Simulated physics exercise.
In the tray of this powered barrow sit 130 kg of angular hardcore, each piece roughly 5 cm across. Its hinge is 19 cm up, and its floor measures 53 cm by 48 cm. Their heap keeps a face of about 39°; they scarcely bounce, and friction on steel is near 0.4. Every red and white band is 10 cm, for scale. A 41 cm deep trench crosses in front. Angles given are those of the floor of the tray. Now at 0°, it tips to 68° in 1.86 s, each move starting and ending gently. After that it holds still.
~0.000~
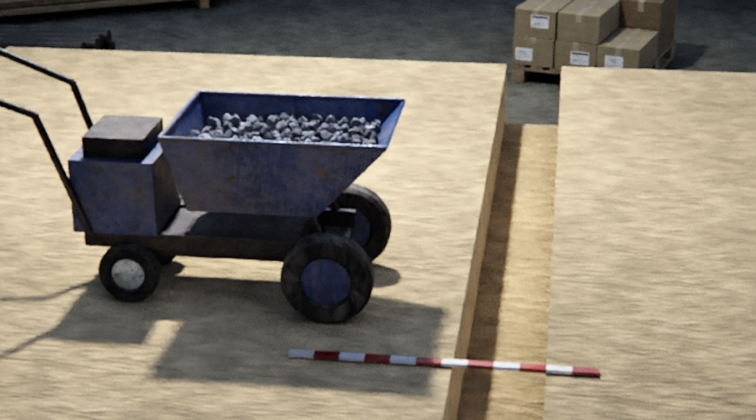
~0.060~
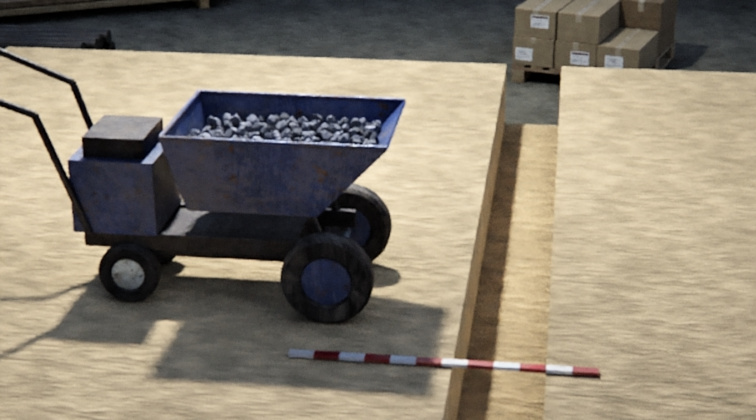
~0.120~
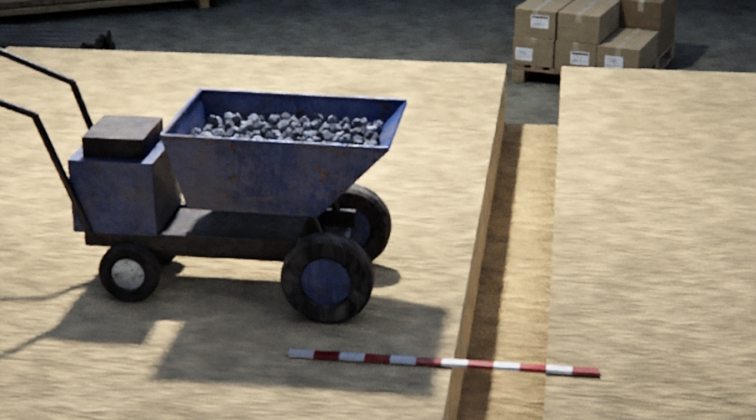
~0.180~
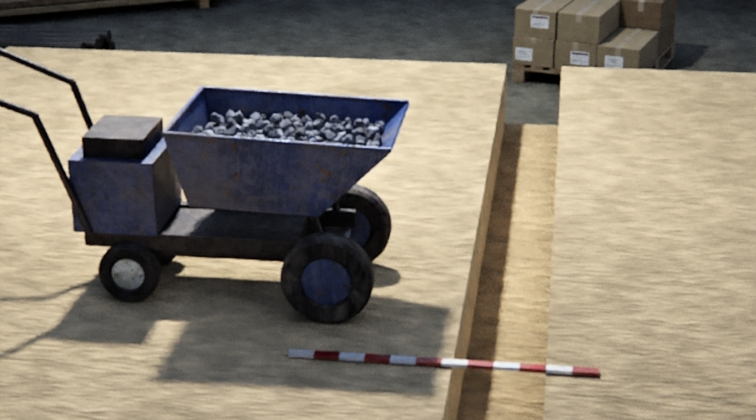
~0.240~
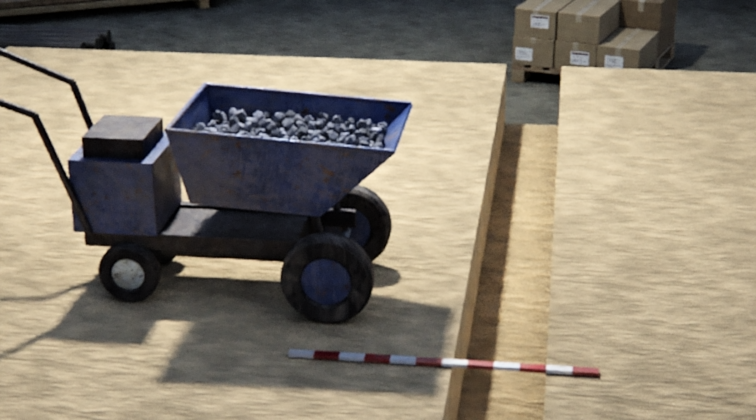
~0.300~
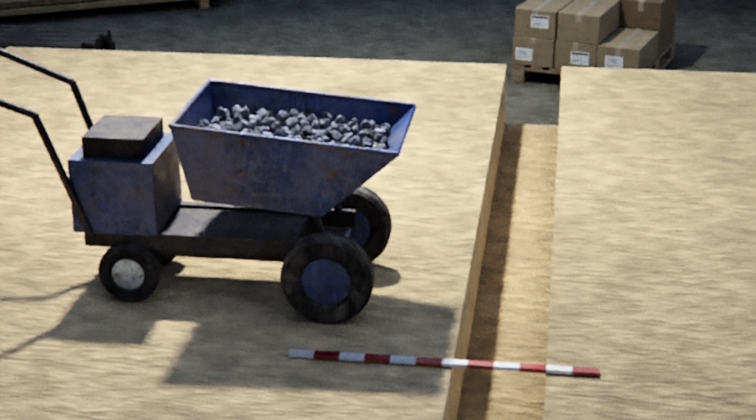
On a sandy-coloured platform beside a narrow trench, a blue powered barrow stood still while its tray, loaded with grey stones, slowly tilted a little, the back rising slightly off the frame.
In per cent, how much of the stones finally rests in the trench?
Roughly 87 per cent of them.
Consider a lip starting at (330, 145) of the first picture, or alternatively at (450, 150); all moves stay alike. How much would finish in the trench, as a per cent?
First spot about 80, second spot about 20 per cent.
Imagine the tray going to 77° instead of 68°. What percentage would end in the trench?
Near 100 per cent then.
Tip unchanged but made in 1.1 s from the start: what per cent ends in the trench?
That would give about 85 percent.
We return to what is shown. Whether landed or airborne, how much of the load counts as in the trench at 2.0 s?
By that moment, roughly 20 per cent of the load.
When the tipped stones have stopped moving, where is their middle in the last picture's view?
Middle at around (511, 365), I'd say.
After 1.4 s the floor is at 58°; 100 % in the tray; the foremost stones are at (470, 237).
After 2.0 s the floor is at 68°; 80 % in the tray, 19 % in the trench, 1 % past the trench; the foremost stones are at (556, 288).
After 2.3 s the floor is at 68°; 50 % in the tray, 45 % in the trench, 4 % past the trench; the foremost stones are at (613, 293).
After 4.3 s the floor is at 68°; 8 % in the tray, 87 % in the trench, 5 % past the trench; the foremost stones are at (627, 296).
